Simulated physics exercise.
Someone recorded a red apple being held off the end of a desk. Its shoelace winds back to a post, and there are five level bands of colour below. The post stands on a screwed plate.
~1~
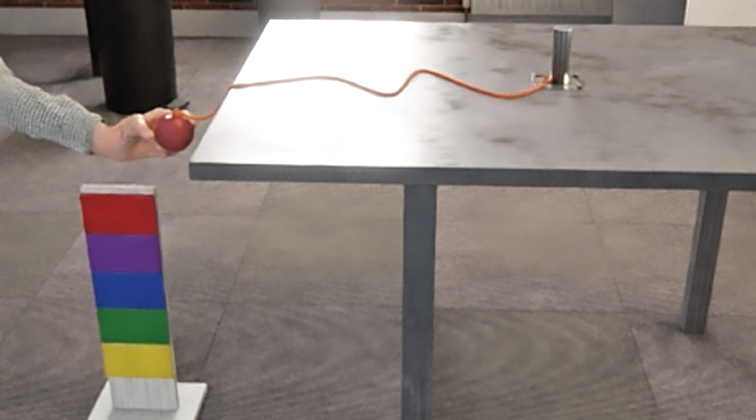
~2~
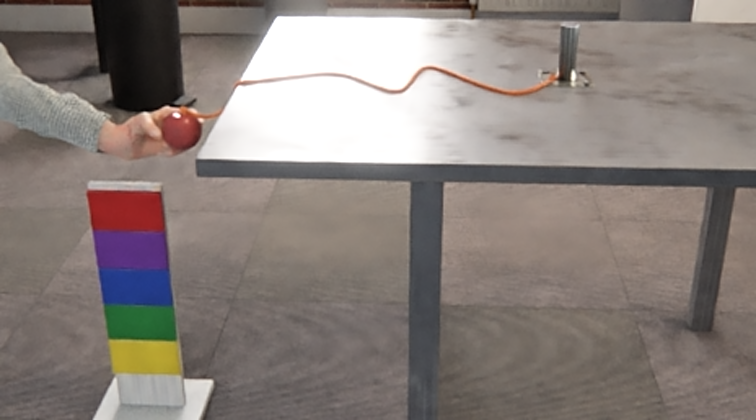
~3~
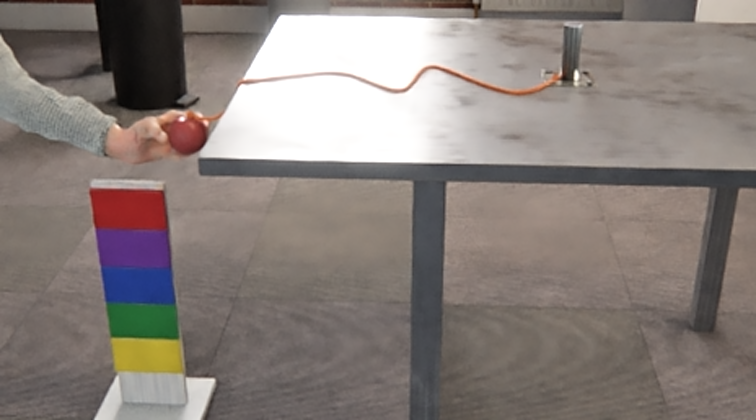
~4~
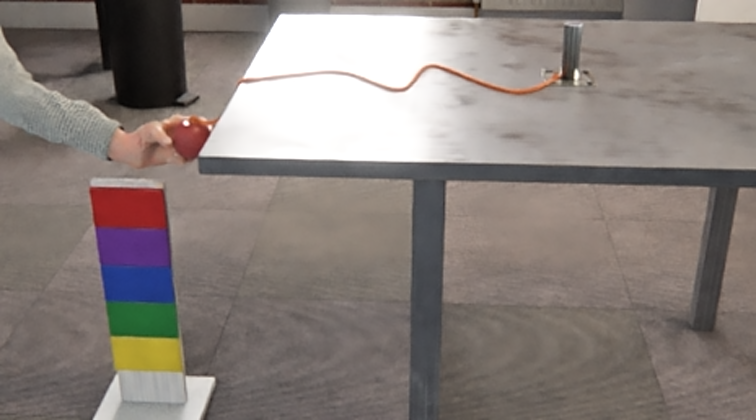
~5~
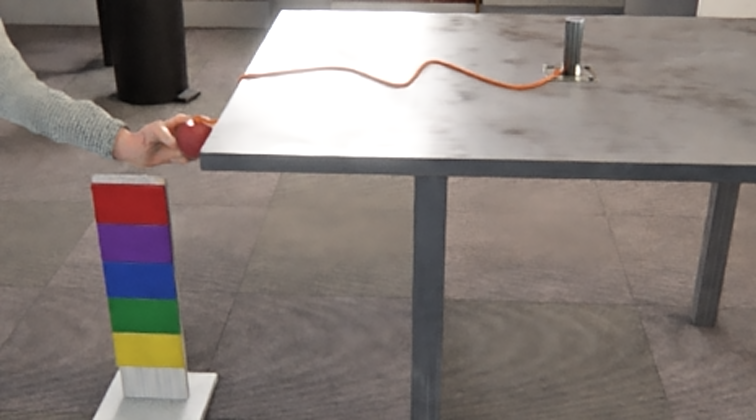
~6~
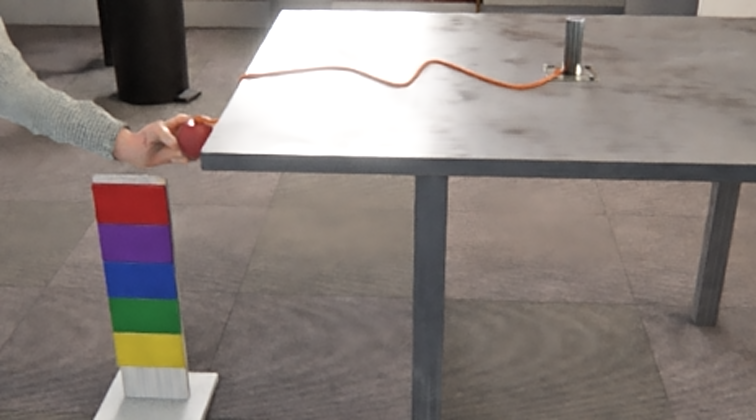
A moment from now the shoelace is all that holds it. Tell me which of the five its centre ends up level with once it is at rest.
Its centre ends up level with blue.
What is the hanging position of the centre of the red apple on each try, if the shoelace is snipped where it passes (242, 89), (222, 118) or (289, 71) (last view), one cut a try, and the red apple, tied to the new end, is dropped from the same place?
Approximate pixels, cut by cut: (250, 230); (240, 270); (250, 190).
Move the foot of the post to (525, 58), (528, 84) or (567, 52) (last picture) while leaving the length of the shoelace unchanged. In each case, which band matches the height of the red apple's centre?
Answer, in order: Green, green, blue.
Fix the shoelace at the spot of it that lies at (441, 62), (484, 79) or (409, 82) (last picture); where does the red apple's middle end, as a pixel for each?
The three spots are (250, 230), (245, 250) and (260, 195), in that order.
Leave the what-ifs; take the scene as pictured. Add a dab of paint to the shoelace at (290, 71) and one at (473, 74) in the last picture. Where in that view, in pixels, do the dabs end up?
The first ends at (247, 163) and the second at (434, 73).
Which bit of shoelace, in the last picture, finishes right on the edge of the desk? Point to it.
Look around (364, 74).
Soon after, apple near (299, 255); level with blue.
After that, apple near (231, 281); level with blue.
In the end, apple near (251, 285); level with blue. At blue.
